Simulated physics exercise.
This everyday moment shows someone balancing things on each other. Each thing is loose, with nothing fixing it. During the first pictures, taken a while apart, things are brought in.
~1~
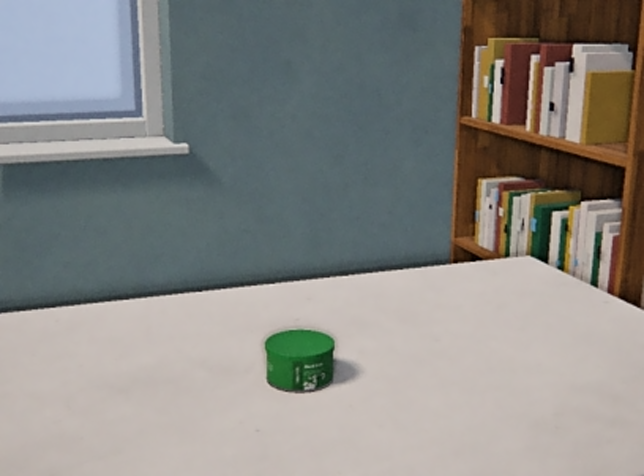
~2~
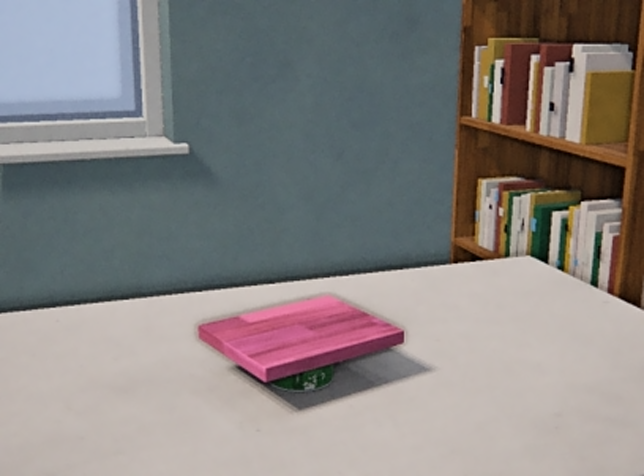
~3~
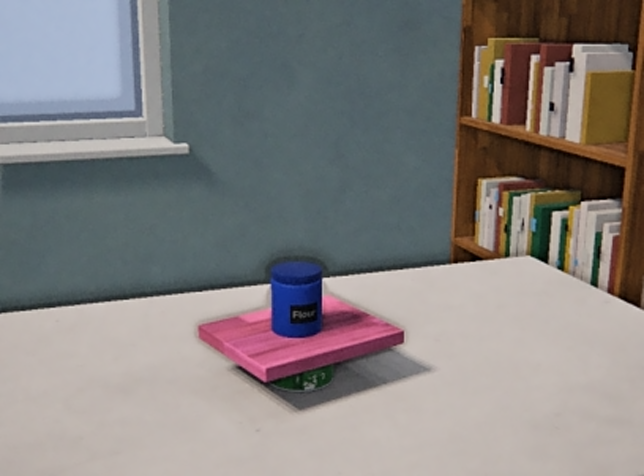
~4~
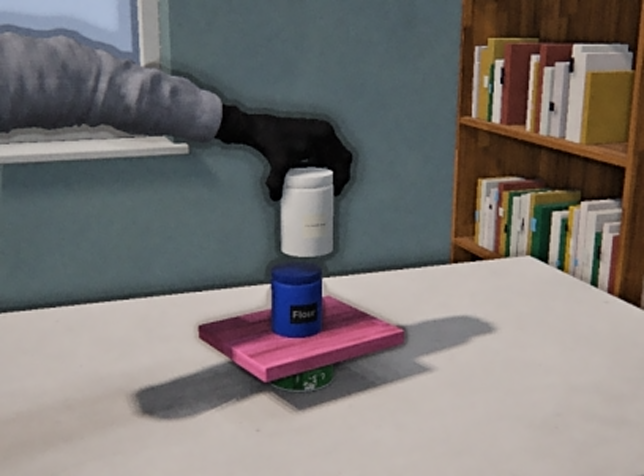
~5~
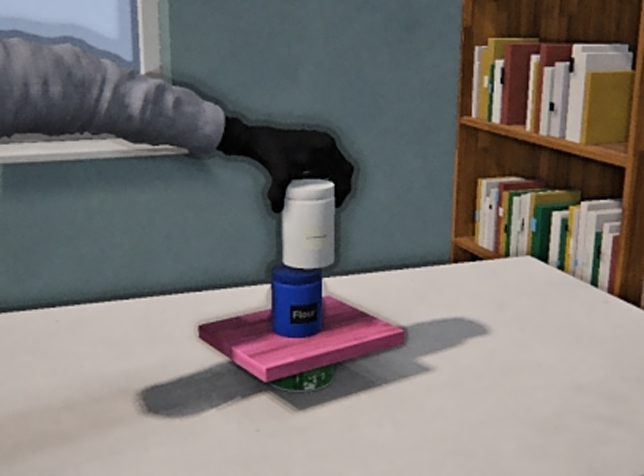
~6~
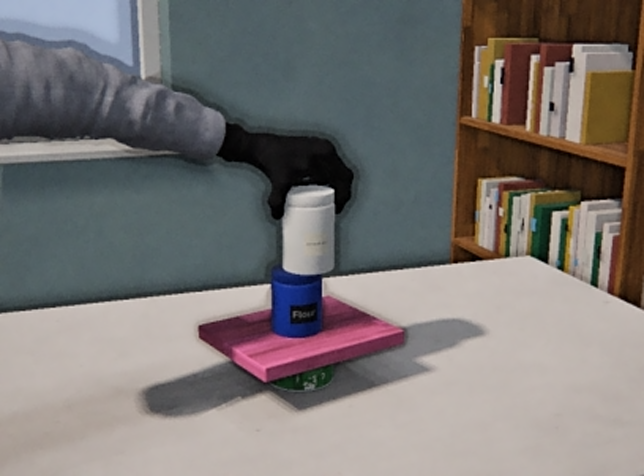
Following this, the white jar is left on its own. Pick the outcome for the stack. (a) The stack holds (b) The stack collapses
Option a: The stack holds.
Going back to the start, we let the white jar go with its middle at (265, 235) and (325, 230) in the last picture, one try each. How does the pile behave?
In the first case it gives way; in the second case it loses its balance.
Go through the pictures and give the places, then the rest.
In the first picture, the last thing is not in view yet.
In the second picture, the last thing is not in view yet.
In the third picture, the last thing is not in view yet.
In the fourth picture, still above its spot; white jar (307, 211); pink board (301, 334).
In the fifth picture, still above its spot; white jar (308, 223); blue jar (297, 299).
In the sixth picture, in place under the hand; white jar (308, 229).
Then, 0.20 s on from there, no change.
Then, 0.70 s on from there, white jar resting near (308, 230).
In the end, all 4 unmoved. At the end, from the last picture's camera, white jar near (308, 230). The pile keeps its balance.
